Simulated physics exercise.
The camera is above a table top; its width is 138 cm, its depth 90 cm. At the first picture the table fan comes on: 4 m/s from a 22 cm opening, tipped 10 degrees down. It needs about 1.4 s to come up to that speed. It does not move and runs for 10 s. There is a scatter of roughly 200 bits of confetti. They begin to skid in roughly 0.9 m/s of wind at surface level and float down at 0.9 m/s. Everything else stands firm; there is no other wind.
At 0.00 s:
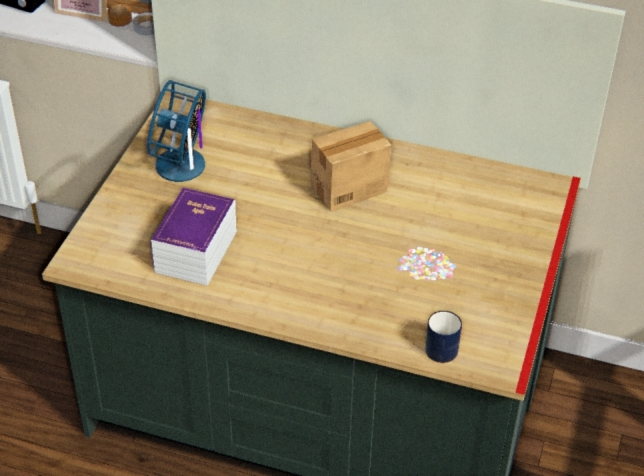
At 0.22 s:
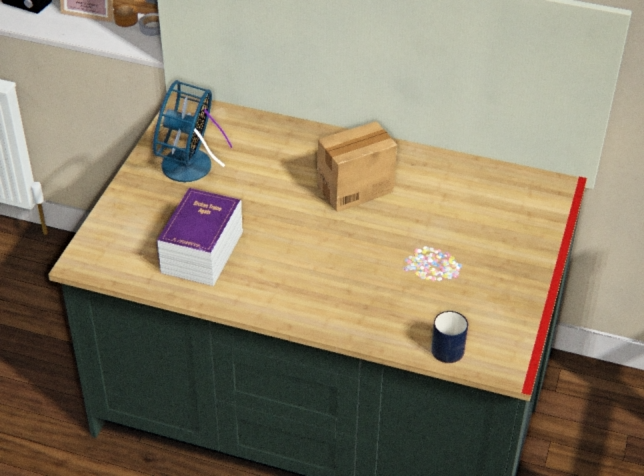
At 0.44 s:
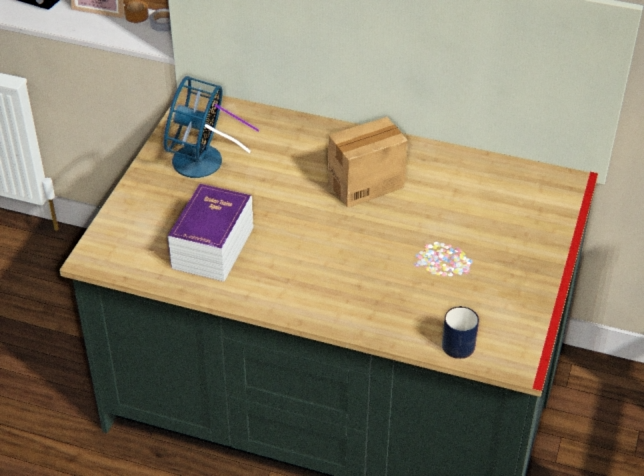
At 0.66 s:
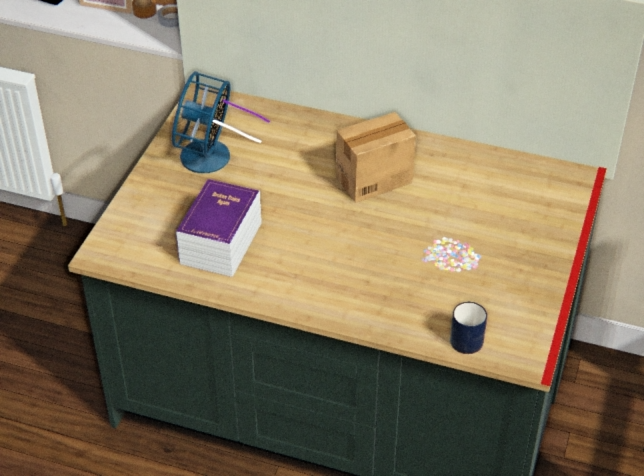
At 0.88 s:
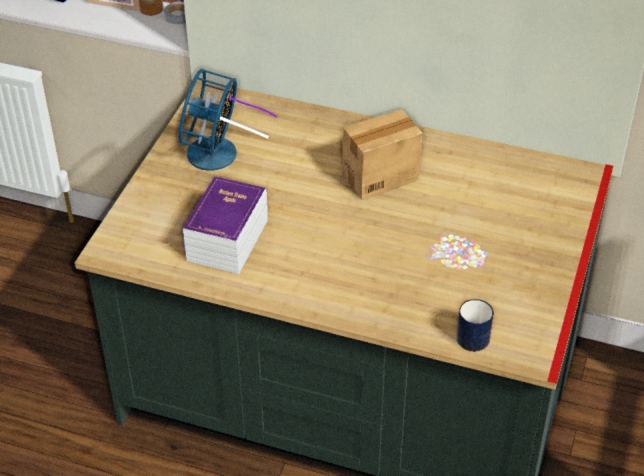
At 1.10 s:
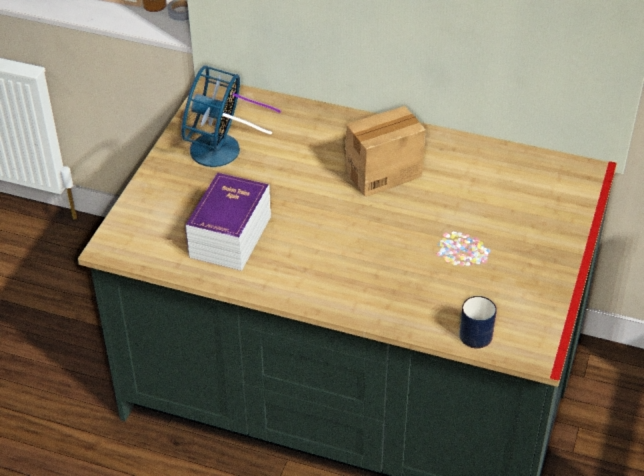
A blue fan's purple and white ribbons lifted and streamed out to the right on a wooden table top, while the confetti, purple-covered book stack, cardboard box and dark mug stayed put.
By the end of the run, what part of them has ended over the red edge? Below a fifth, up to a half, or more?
Of the bits of confetti, over half end over the red edge.
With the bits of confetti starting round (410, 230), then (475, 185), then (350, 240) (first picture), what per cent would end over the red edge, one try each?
In that order: 90 %, 100 %, 80 %.
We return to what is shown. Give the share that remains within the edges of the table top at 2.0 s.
About 20 %.
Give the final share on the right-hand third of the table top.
About 0 %.
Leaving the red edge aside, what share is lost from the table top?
Near 0 %.
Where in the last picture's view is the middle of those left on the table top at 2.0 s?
At about (528, 244).
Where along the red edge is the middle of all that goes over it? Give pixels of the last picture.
Around (580, 302).
After 2.0 s, 86 % are on the move or not yet settled, 78 % are over the red edge; the middle of those still in play is near (541, 245).
After 3.2 s, 4 % are on the move or not yet settled, 96 % are over the red edge.
After 5.5 s, 0 % are on the move or not yet settled, 100 % are over the red edge.
After 10.0 s, at the end, 100 % are over the red edge.
